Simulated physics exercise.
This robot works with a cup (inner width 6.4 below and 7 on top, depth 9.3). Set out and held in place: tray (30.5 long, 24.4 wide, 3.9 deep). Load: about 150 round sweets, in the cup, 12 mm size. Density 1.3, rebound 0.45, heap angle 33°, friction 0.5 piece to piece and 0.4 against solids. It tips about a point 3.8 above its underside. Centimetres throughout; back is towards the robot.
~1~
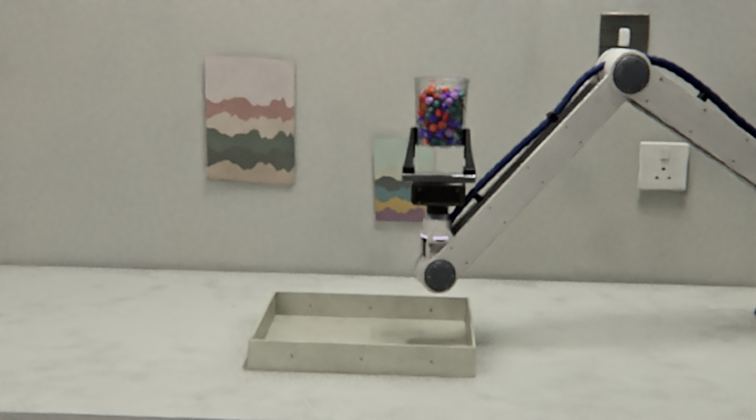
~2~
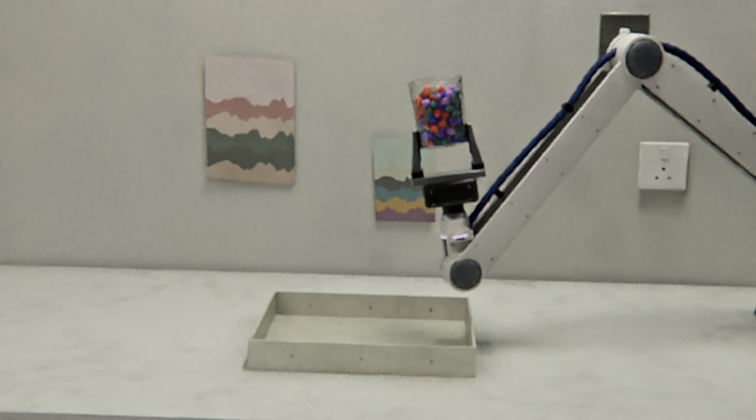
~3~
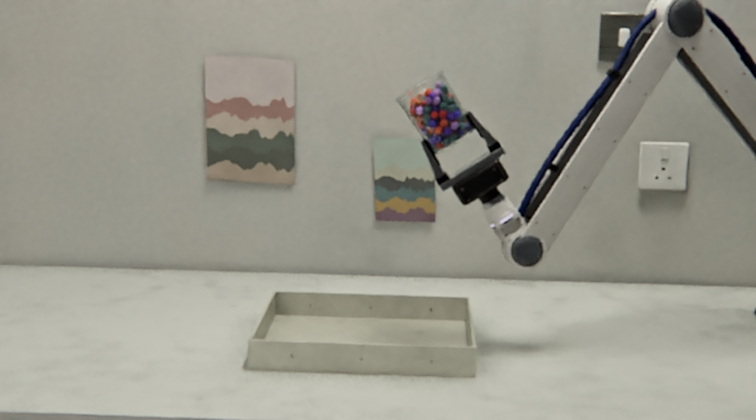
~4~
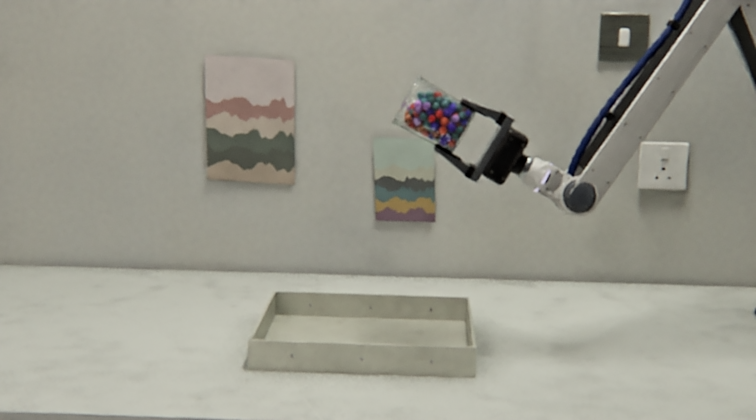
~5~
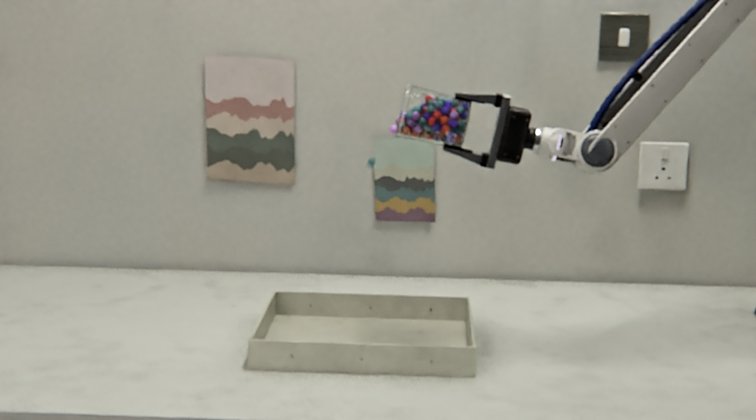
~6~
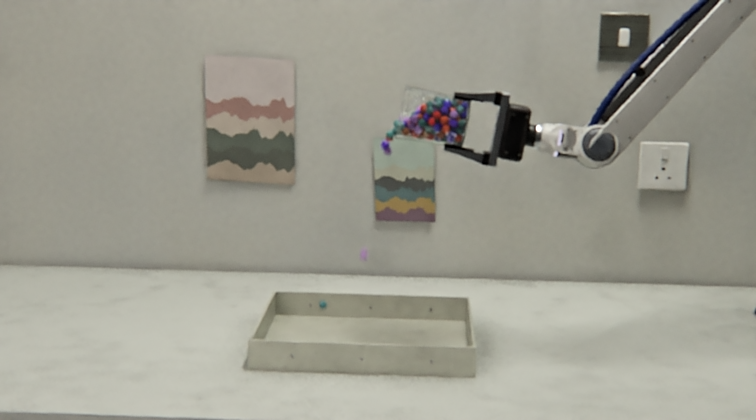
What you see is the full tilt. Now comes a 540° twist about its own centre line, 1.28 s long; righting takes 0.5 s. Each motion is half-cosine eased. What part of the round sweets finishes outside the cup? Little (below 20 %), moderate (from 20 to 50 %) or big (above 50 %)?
Outside the cup the share is moderate, from 20 to 50 %.
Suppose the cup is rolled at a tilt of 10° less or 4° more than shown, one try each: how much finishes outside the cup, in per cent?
About 15 and 50 per cent.
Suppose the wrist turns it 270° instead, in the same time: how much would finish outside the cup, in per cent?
In that case some 25 per cent.
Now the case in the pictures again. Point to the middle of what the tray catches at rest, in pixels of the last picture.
Near (337, 337).
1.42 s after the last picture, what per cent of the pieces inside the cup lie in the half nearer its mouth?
About 40 per cent.
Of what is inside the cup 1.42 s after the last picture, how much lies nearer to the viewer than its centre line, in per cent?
Some 65 per cent.
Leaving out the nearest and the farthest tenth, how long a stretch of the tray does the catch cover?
Roughly 16 cm.
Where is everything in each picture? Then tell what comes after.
Cup middle at (441, 113), upright; upper third of the load around (440, 98), from x 420 to 460, top at y 90; 151 in the cup, in the first picture.
Cup middle at (440, 113), tipped 10°; upper third of the load around (440, 99), from x 420 to 460, top at y 85, in the second picture.
Cup middle at (437, 114), tipped 34°; upper third of the load around (435, 101), from x 410 to 465, top at y 85, in the third picture.
Cup middle at (435, 116), tipped 62°; upper third of the load around (431, 106), from x 410 to 465, top at y 95, in the fourth picture.
Cup middle at (435, 118), tipped 79°; upper third of the load around (439, 110), from x 370 to 465, top at y 100; 150 in the cup, 1 in flight or on a rim, in the fifth picture.
Cup middle at (435, 118), tipped 81°; upper third of the load around (441, 110), from x 325 to 465, top at y 100; 146 in the cup, 1 in the tray, 4 in flight or on a rim, in the sixth picture.
Then, 0.71 s later, tipped 81°, highest piece 36 above the table; 124 in the cup, 19 in the tray, 8 in flight or on a rim.
Then, 1.42 s later, tipped 66°, highest piece 36 above the table; 96 in the cup, 55 in the tray.
Then, 1.98 s later, upright, highest piece 37 above the table; 96 in the cup, 55 in the tray.
Then, 2.68 s later, upright, highest piece 37 above the table; 96 in the cup, 55 in the tray.
At rest, 96 in the cup, 55 in the tray. That is 36 % outside the cup.
